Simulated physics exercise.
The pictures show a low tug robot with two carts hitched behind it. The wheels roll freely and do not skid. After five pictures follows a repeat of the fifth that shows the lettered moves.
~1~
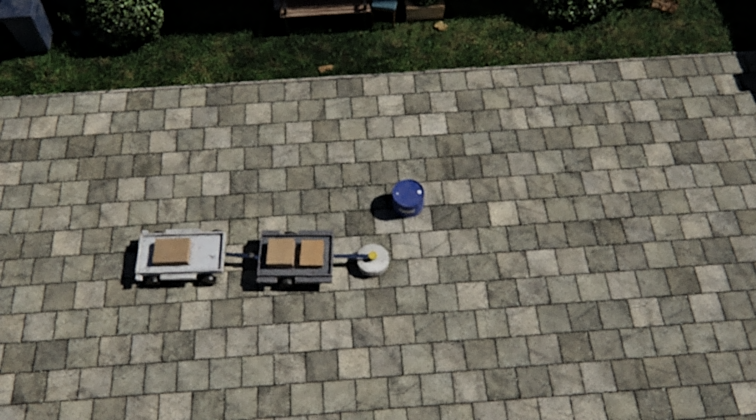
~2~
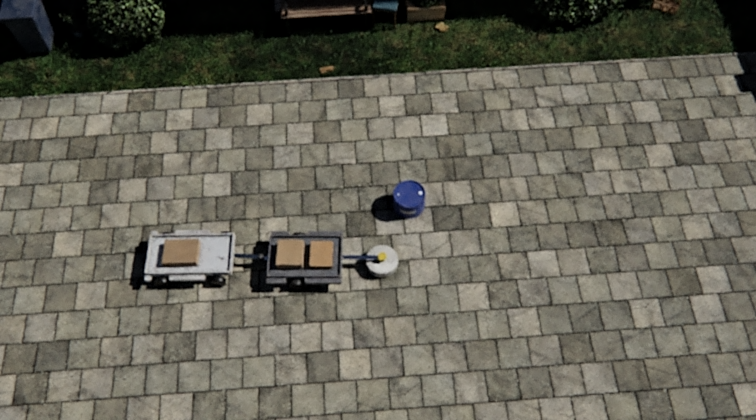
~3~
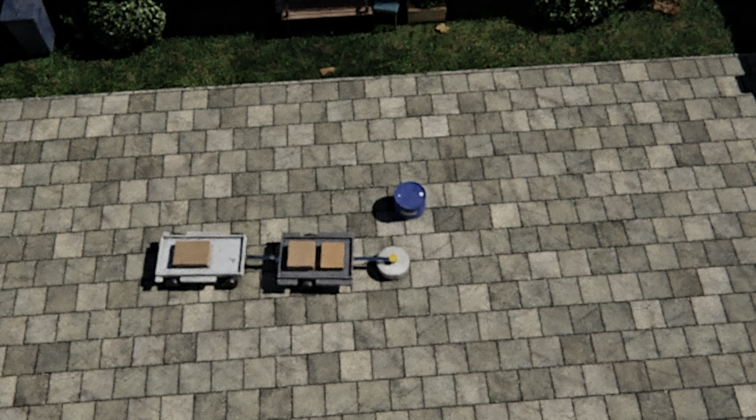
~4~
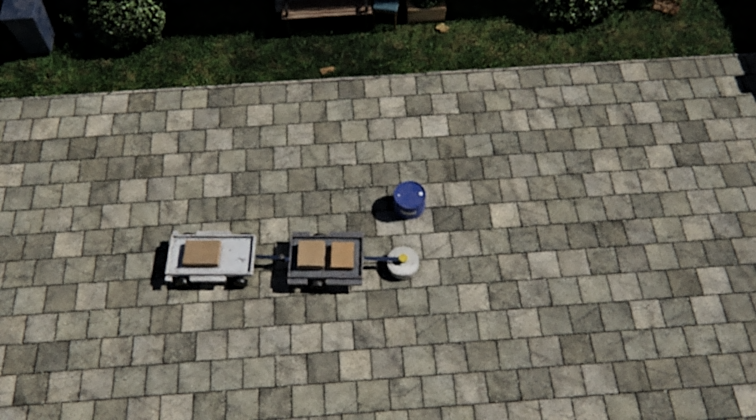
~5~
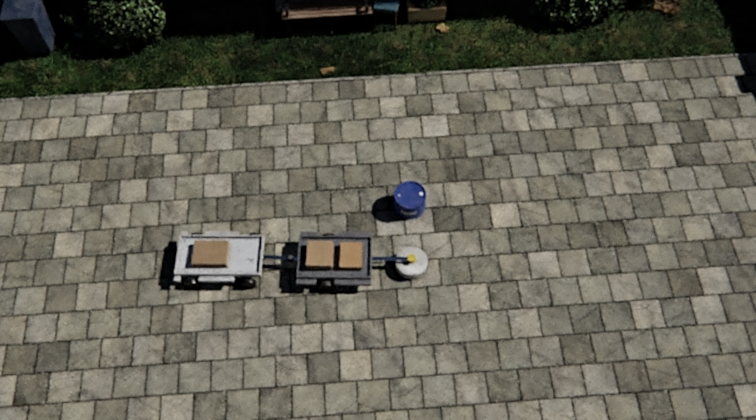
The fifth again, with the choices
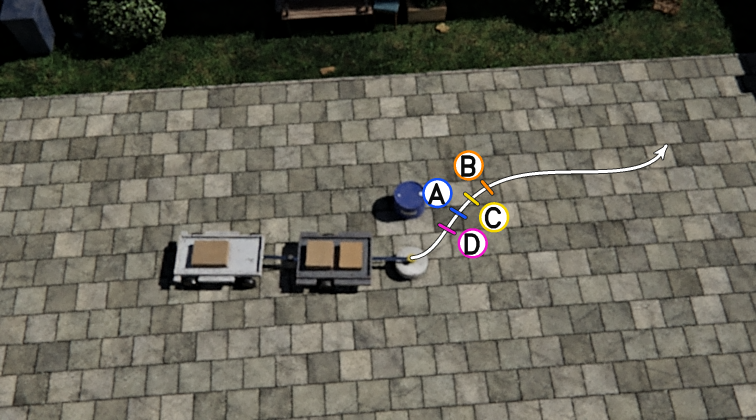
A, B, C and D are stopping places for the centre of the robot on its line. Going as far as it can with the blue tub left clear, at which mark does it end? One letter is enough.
It can go as far as D.
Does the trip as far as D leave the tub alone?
Yes.
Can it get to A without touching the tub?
No.
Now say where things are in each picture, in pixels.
The first picture shows grey cart (296, 255); white cart (181, 253); blue tub (408, 205).
The second picture shows robot (382, 260); grey cart (305, 256); white cart (191, 254); blue tub (409, 205).
The third picture shows robot (393, 262); grey cart (316, 258); white cart (202, 256); blue tub (410, 207).
The fourth picture shows robot (403, 262); grey cart (326, 257); white cart (211, 255); blue tub (409, 206).
The fifth picture shows robot (411, 262); grey cart (335, 257); white cart (220, 256); blue tub (410, 206).
On the marked copy, A at (458, 213); B at (487, 187); C at (471, 199); D at (447, 229); the route from (412, 258) via (527, 175) to (666, 146).
Taking D. A third of the way, robot (428, 255), last cart (237, 256).
Two thirds of the way, robot (439, 243), last cart (251, 257).
When it is over, robot (446, 233), last cart (263, 258); nothing has been touched.
As for the rest, A is too far, the tub has been hit; B is too far, the tub has been hit; C is too far, the tub has been hit.
